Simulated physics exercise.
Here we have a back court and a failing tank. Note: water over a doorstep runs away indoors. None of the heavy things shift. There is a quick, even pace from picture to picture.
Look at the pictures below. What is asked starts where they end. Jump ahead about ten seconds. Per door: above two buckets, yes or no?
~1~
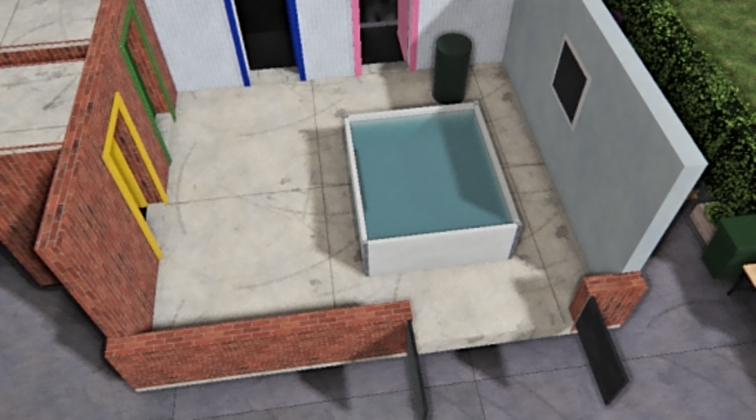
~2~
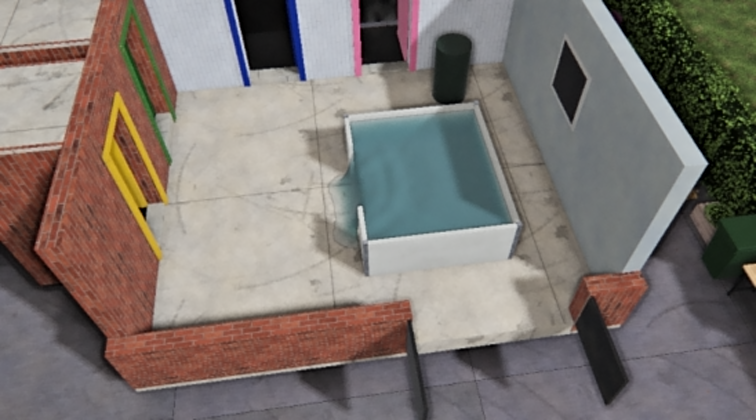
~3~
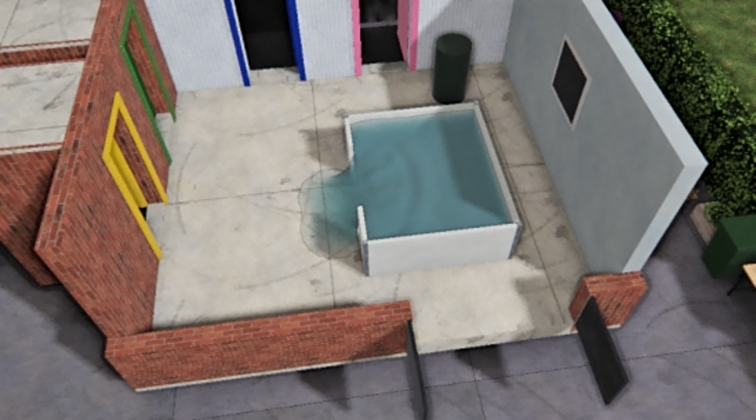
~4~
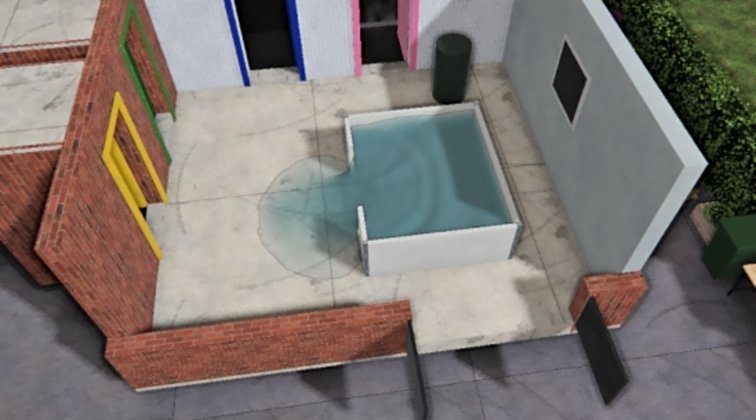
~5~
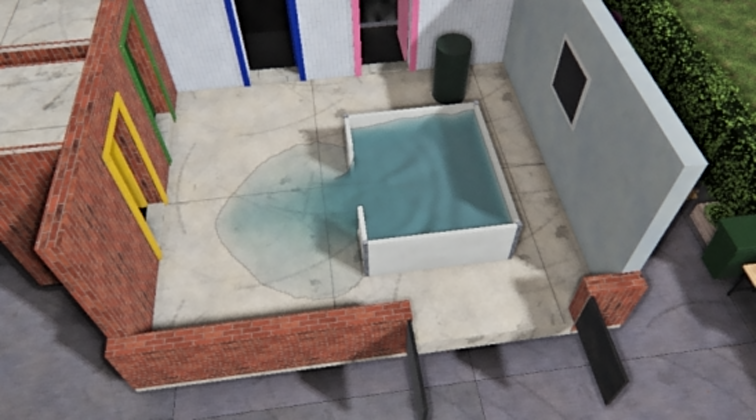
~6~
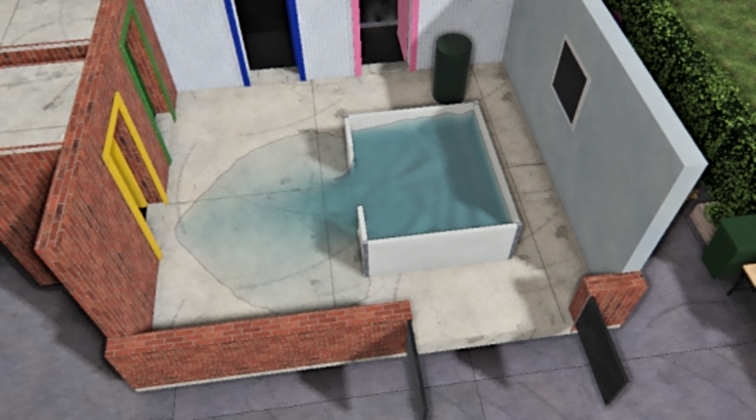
Blue door no. Pink door no. Green door no. Yellow door yes.
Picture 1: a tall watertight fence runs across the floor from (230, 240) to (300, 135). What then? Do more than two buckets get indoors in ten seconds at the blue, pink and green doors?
Here's how it goes: The blue door remains below, the pink door ends up swamped, the green door remains below.
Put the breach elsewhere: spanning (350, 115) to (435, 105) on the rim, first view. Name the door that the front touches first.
It would be the pink one.
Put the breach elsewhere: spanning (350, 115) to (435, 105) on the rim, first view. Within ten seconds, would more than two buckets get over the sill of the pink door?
Pink door: Crosses the threshold.
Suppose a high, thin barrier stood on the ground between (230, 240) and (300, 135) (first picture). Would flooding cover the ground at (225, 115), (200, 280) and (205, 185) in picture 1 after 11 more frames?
In order: Untouched, soaked, untouched.
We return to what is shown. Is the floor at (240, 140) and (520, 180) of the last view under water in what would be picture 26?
So I'd put them as swamped and unwetted.
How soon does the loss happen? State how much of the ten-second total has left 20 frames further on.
It would be around 50 %.
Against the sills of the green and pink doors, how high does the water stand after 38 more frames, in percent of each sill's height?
In order: Roughly 60 % and 100 %.
A moment on, water covers 40 % of the floor; the blue door not reached, the pink door not reached, the green door wet at the sill, nothing in, the yellow door over two buckets in.
Next, water covers 45 % of the floor; the blue door not reached, the pink door not reached, the green door wet at the sill, nothing in, the yellow door far over two buckets in.
Then, water covers 55 % of the floor; the blue door wet at the sill, nothing in, the pink door wet at the sill, nothing in, the green door wet at the sill, nothing in, the yellow door far over two buckets in.
Later, water covers 85 % of the floor; the blue door wet at the sill, nothing in, the pink door wet at the sill, nothing in, the green door wet at the sill, nothing in, the yellow door far over two buckets in.
In the end, water covers 95 % of the floor; the blue door wet at the sill, nothing in, the pink door wet at the sill, nothing in, the green door wet at the sill, nothing in, the yellow door far over two buckets in.
